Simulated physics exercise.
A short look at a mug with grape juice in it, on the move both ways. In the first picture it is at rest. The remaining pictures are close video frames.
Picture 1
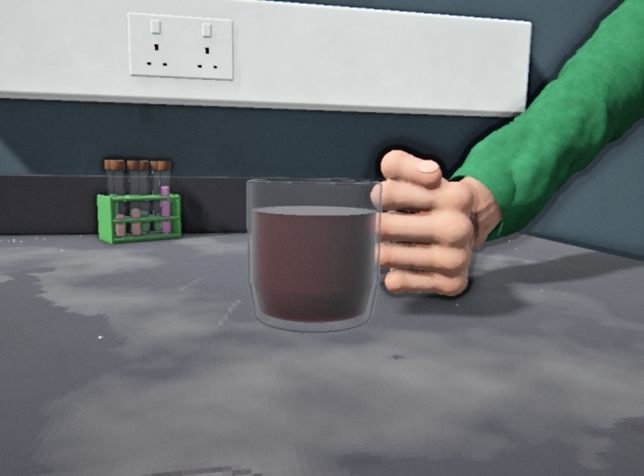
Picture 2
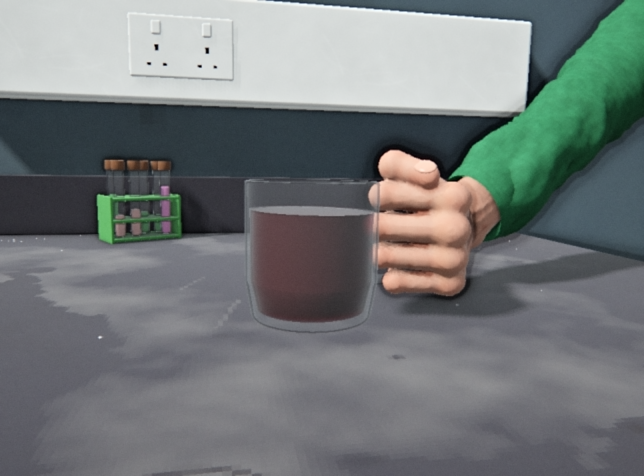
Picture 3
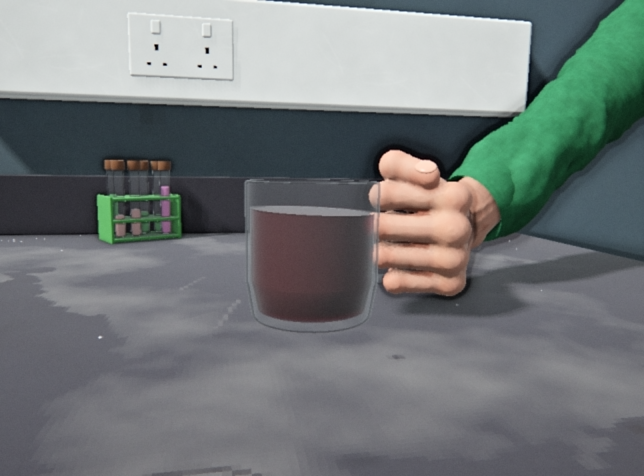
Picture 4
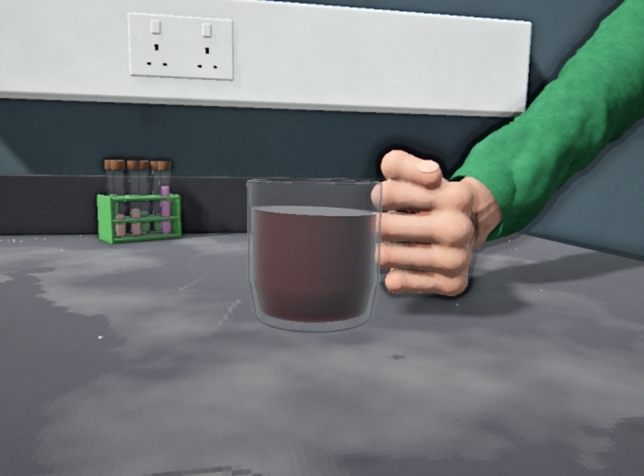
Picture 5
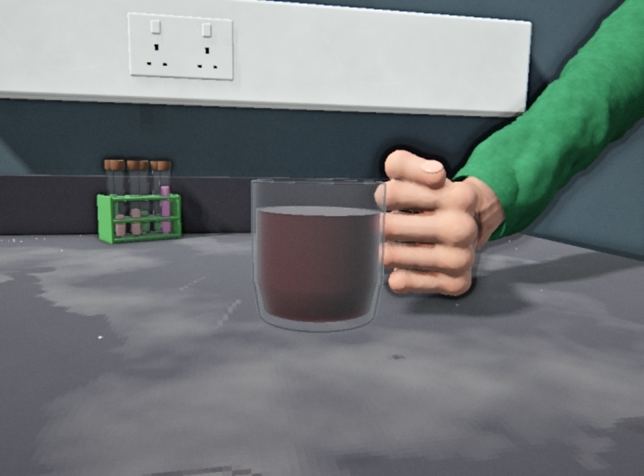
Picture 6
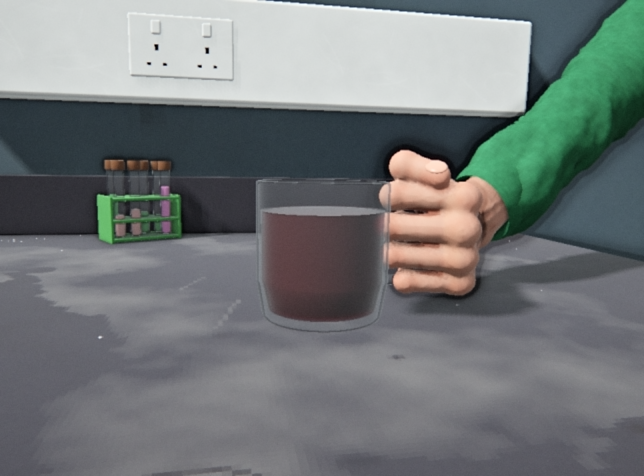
In this clip, a hand in a green sleeve grips a clear mug of dark reddish liquid on a grey surface, shifting it very slightly left and then a little to the right while the liquid's surface stays about level.
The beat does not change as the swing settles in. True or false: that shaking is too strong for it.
False.
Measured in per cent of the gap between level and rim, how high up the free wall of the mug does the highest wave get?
About 20 per cent.
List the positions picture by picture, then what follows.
In the first frame, mug (314, 245) about three quarters full; at rest.
In the second frame, mug about three quarters full, surface at (312, 211); surface about level.
In the third frame, mug (313, 245) about three quarters full; surface about level.
In the fourth frame, mug about three quarters full, surface at (314, 211); surface about level.
In the fifth frame, mug (318, 244) about three quarters full; surface about level.
In the sixth frame, mug about three quarters full, surface at (323, 211); surface about level.
Soon after, the highest wave so far stays far below the rim.
In the end, the highest wave so far stays far below the rim; nothing has left it.
